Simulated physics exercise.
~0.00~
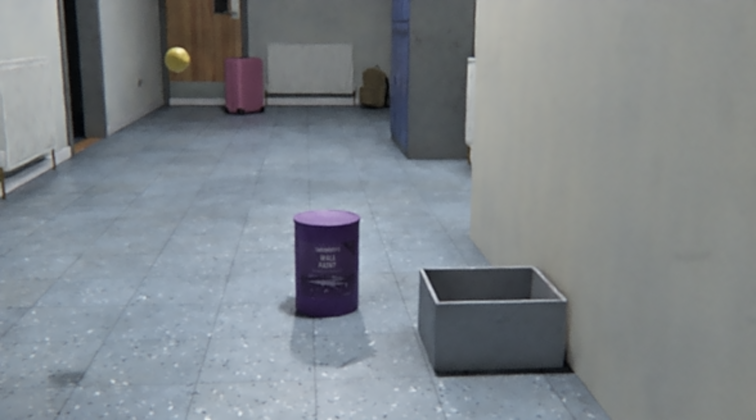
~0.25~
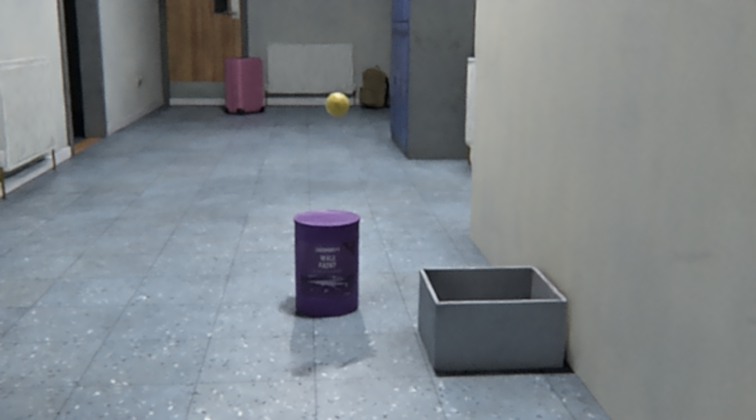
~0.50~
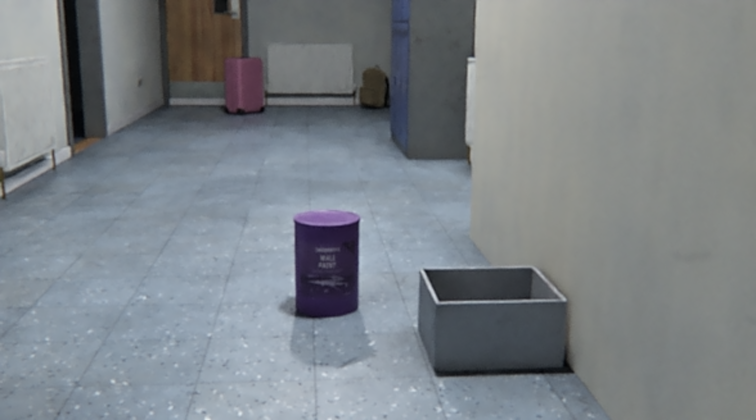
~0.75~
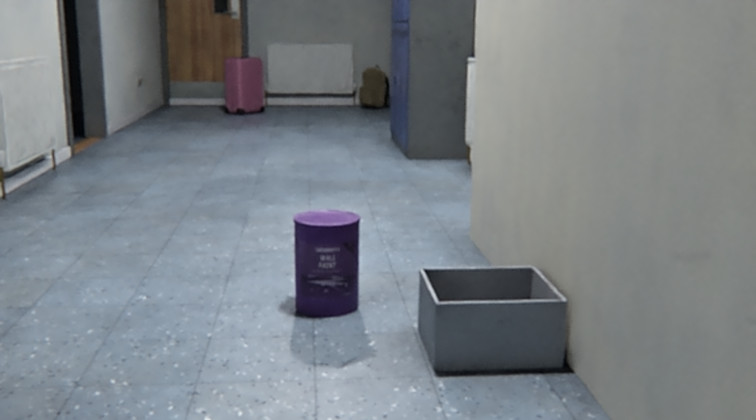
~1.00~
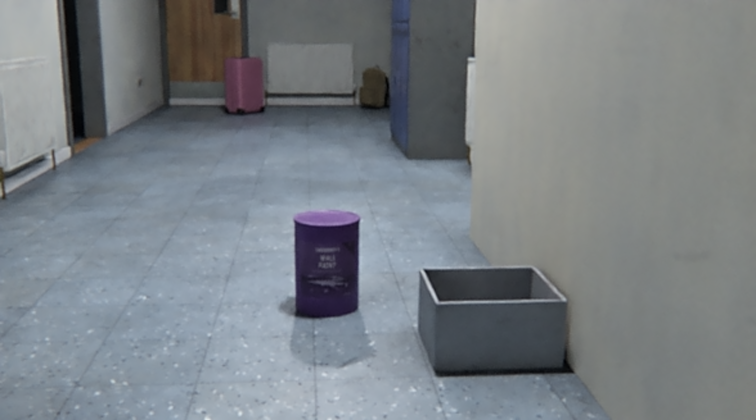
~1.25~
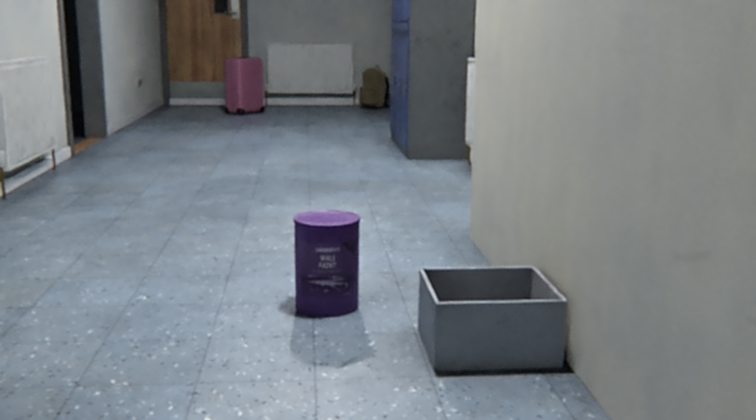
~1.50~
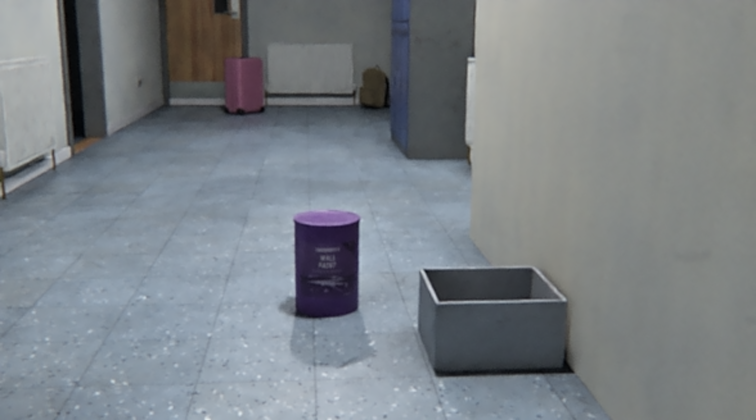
At the start, a yellow lemon is in the air at the upper left of a corridor, with a purple pail standing on the tiled floor and an empty, open gray box to its right. The lemon travels right and dips lower, passing above and beyond the pail toward the box. It then drops out of sight, having gone into the box, whose walls hide it. Nothing else stirs, and the purple pail stays upright in its place. The clip ends with the lemon at rest inside the box, still hidden from view.
